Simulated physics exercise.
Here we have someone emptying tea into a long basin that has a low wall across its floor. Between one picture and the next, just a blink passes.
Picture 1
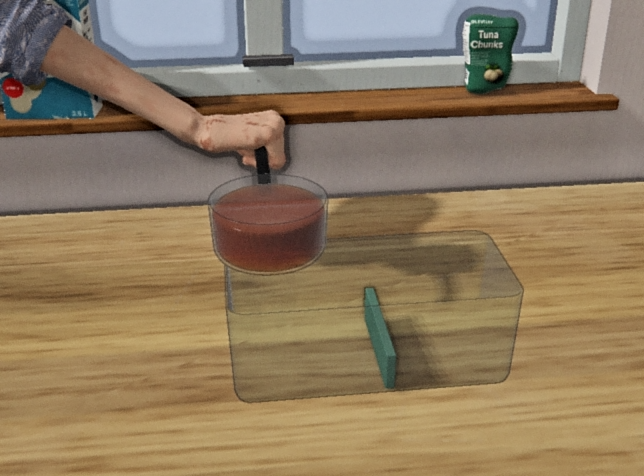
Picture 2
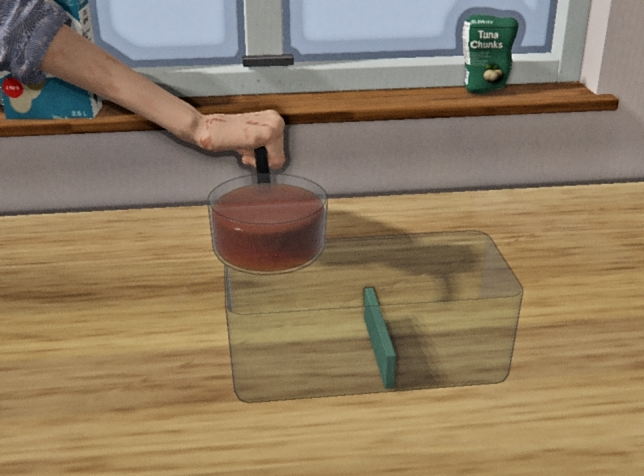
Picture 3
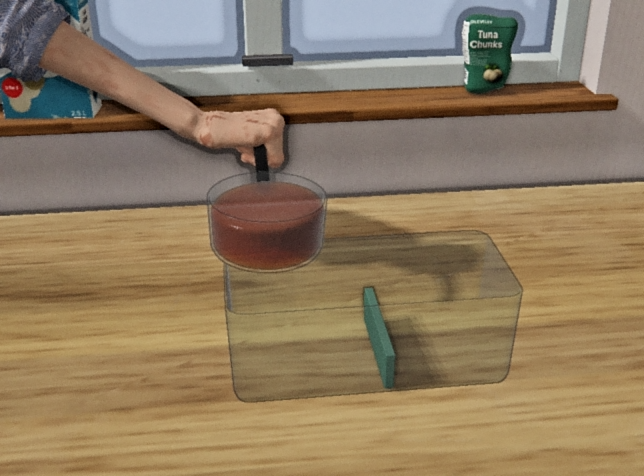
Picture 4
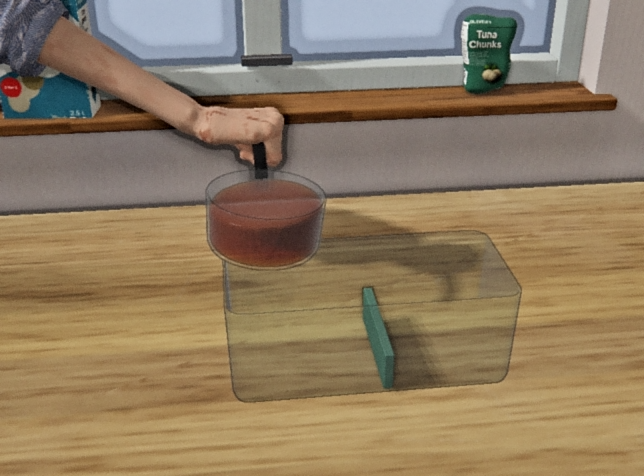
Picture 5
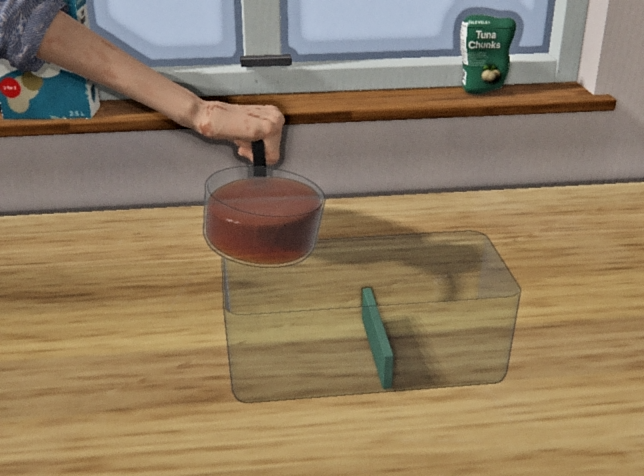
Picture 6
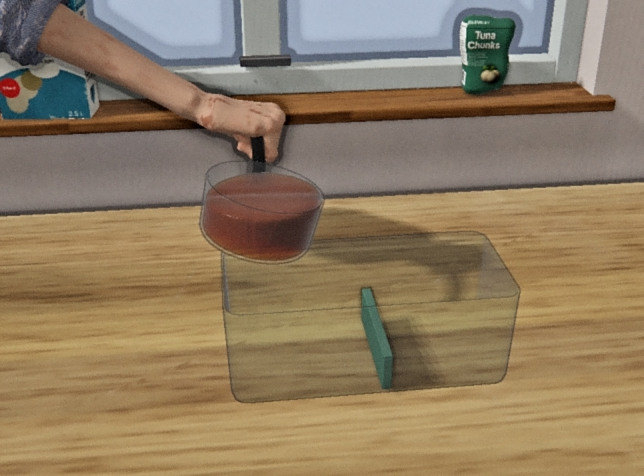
At the start, a hand holds a clear, dark-handled container of reddish-brown liquid upright above the left part of a long transparent basin with a low green wall across its floor. The container stays nearly level, then tilts slightly toward the right, the liquid still inside it.
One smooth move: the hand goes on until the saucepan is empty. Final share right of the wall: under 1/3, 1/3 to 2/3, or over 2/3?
Honestly, the portion right of the wall rises beyond two thirds.
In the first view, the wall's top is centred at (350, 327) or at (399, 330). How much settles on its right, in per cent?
About 95 per cent, then about 65 per cent.
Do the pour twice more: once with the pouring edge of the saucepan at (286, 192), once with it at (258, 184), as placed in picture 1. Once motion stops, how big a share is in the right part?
First place gives some 35 %, second place some 0 %.
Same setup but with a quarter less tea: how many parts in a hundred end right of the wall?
About 90 in a hundred.
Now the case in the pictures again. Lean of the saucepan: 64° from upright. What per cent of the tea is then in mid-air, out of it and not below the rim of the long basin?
I'd put it near 30 per cent.
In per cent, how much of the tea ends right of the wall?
Something like 90 per cent, roughly.
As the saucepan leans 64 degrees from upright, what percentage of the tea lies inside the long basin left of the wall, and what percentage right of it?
Left: 5 %; right: 10 %.
A moment on, the saucepan is tipped part way and 51 per cent is still to pour, 6 is left of the wall and 12 right of it.
Next, the saucepan is tipped on its side and 8 per cent is still to pour, 7 is left of the wall and 74 right of it.
Then the saucepan is tipped right over and 0 per cent is still to pour, 8 is left of the wall and 90 right of it.
Later the saucepan is tipped right over and 0 per cent is still to pour, 9 is left of the wall and 91 right of it.
In the end 9 per cent lies left of the wall, 91 right of it and 1 outside.
